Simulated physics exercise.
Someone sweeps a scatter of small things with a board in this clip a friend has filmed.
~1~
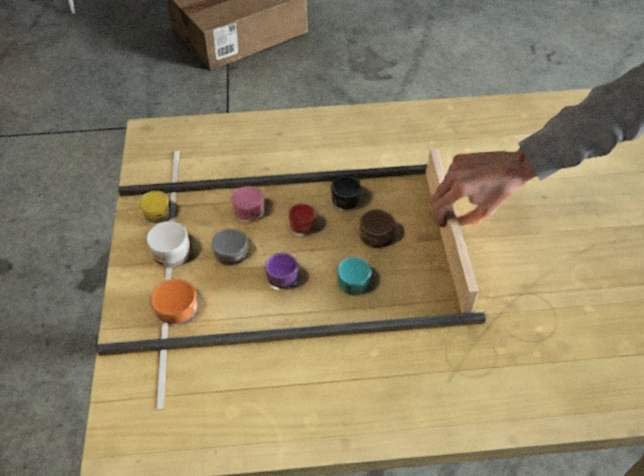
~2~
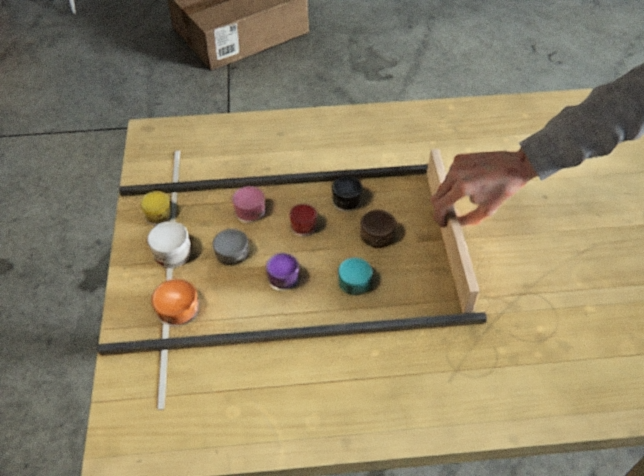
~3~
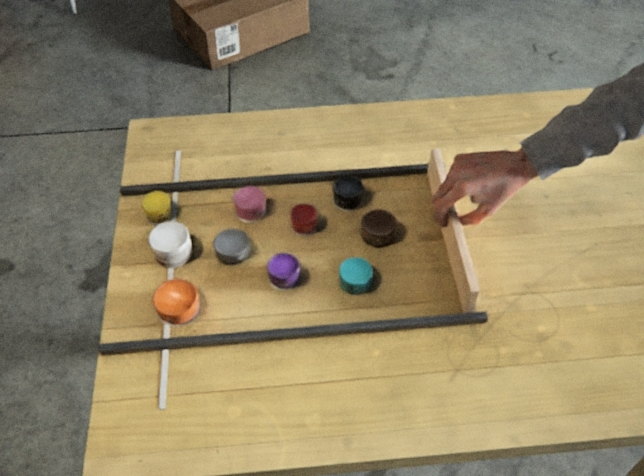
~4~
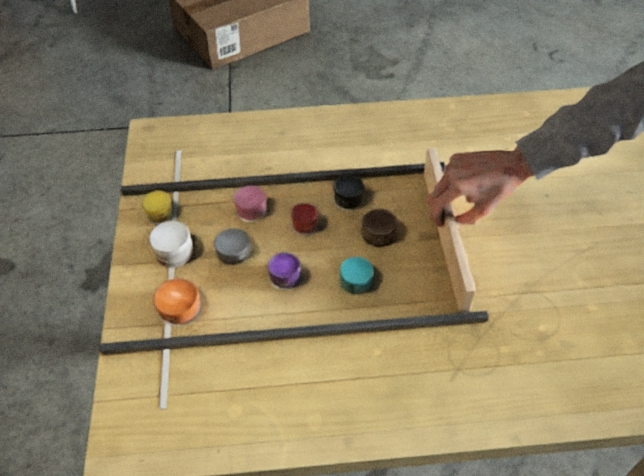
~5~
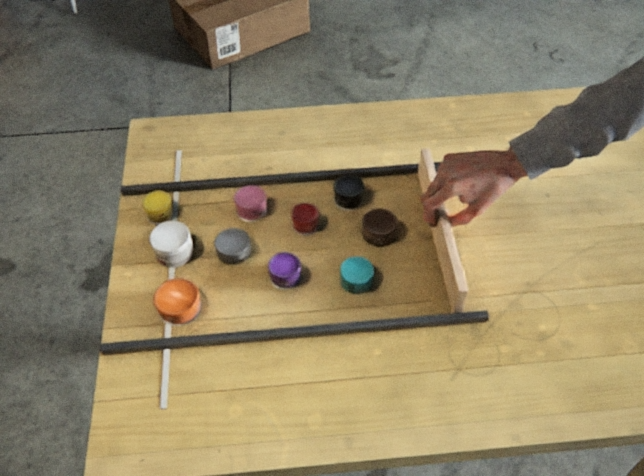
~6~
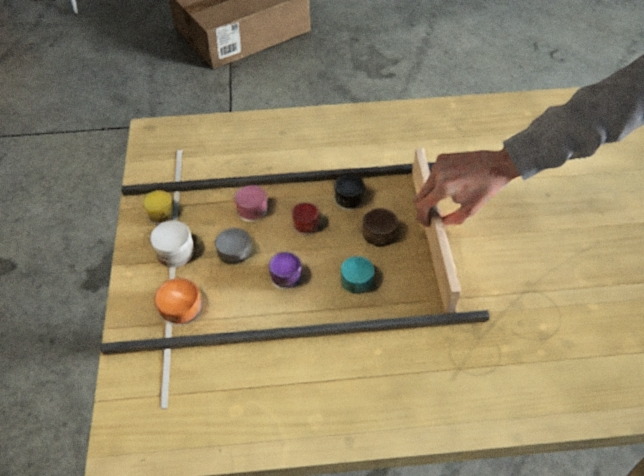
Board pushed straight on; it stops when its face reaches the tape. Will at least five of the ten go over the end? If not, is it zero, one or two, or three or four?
No, one or two go over.
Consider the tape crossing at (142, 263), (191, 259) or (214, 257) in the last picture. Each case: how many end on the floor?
You'd get 6, then 1, then 0.
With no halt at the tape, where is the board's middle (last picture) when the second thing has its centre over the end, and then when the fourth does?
First roughly (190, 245), later roughly (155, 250).
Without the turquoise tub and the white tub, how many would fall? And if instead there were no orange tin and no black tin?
The number is 1 for the first case and 1 for the second.
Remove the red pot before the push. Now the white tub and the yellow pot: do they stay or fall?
So the white tub goes off the edge and the yellow pot goes off the edge.
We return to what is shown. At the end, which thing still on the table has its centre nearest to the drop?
Ending up nearest is the grey tub.
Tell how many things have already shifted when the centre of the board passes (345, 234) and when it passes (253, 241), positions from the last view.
So far 4, and 8 at the second.
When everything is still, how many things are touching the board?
4 of them.
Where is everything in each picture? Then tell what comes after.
The first frame shows yellow pot (156, 208); white tub (169, 245); orange tin (175, 302); board (449, 227); tape (169, 261).
The second frame shows white tub (170, 245); grey tub (231, 247).
The third frame shows orange tin (177, 303); red pot (304, 220).
The fourth frame shows yellow pot (158, 208); board (447, 226).
The fifth frame shows white tub (172, 245); pink pot (251, 204).
The sixth frame shows yellow pot (159, 208); white tub (173, 244); orange tin (179, 302); board (434, 227); tape (173, 260).
Early on, none off yet; yellow pot at rest near (159, 208); white tub at rest near (173, 244); orange tin at rest near (179, 302).
A while later, none off yet; yellow pot travelled a little near (144, 209); white tub travelled about its own width near (129, 245); orange tin travelled a little near (165, 305).
Finally, the number that fall off is one or two; lost, white tub and yellow pot.
